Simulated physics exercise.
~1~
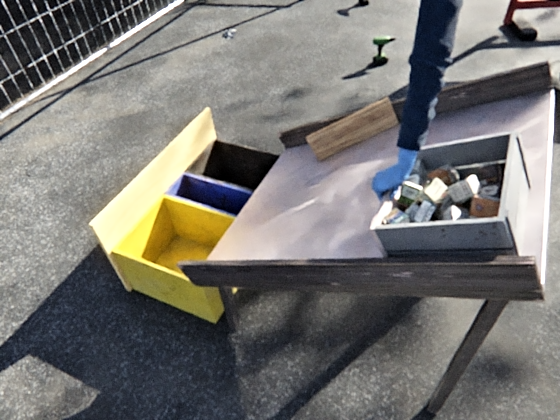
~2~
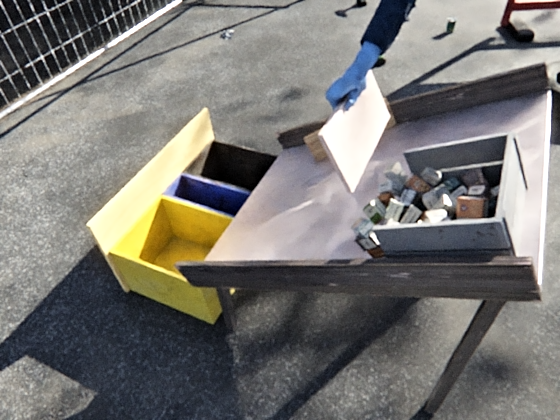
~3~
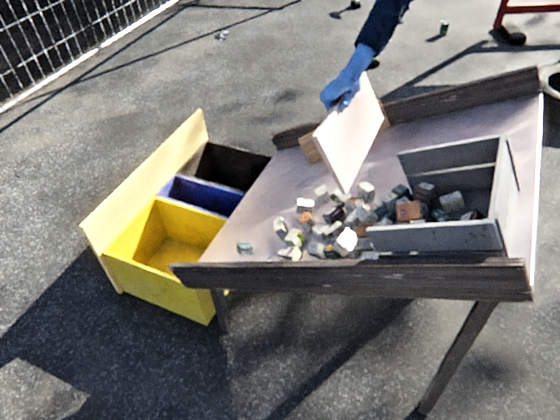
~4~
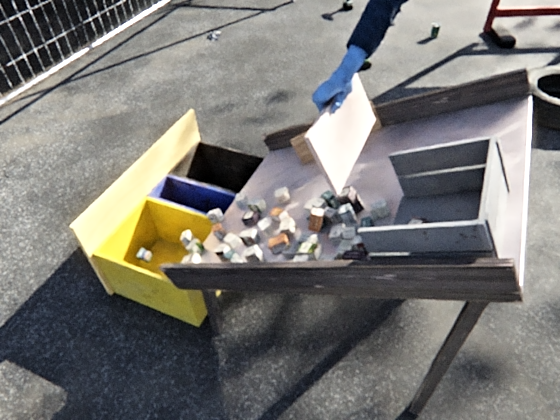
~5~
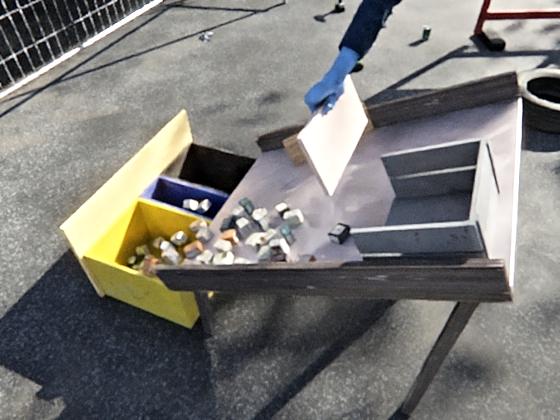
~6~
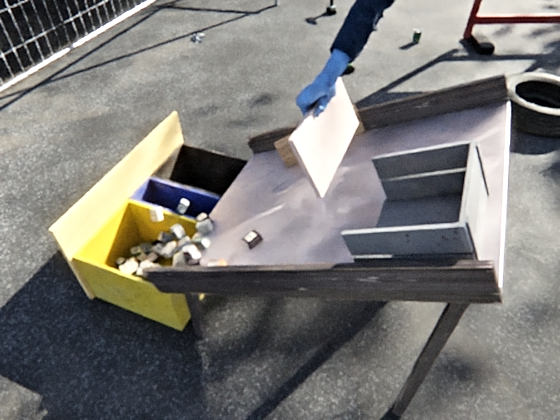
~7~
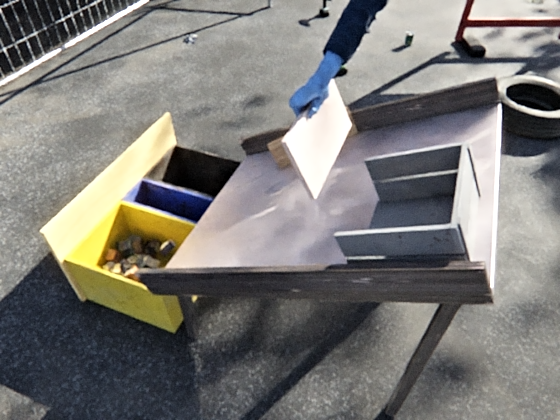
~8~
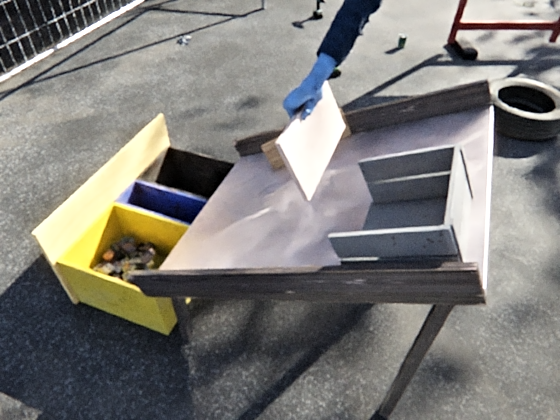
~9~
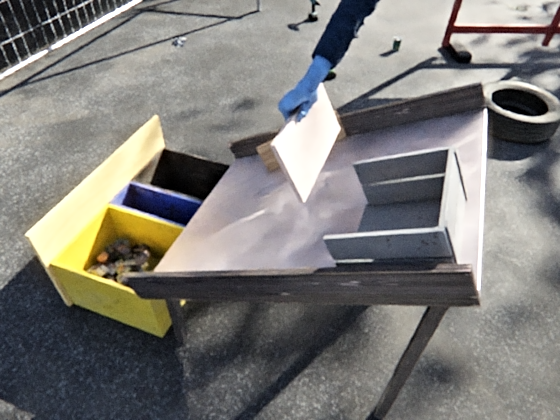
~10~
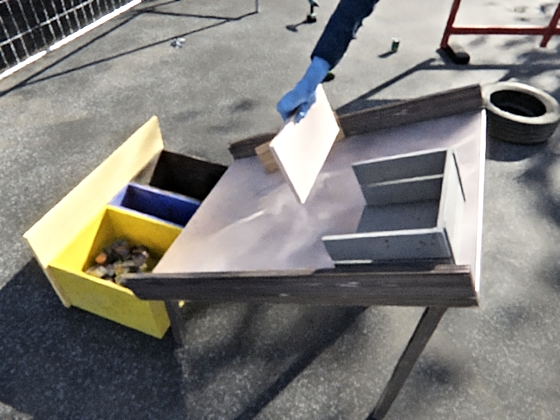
Small loose blocks sliding down a tilted table after a gloved hand lifts a gate, mostly landing in the nearest yellow bin.
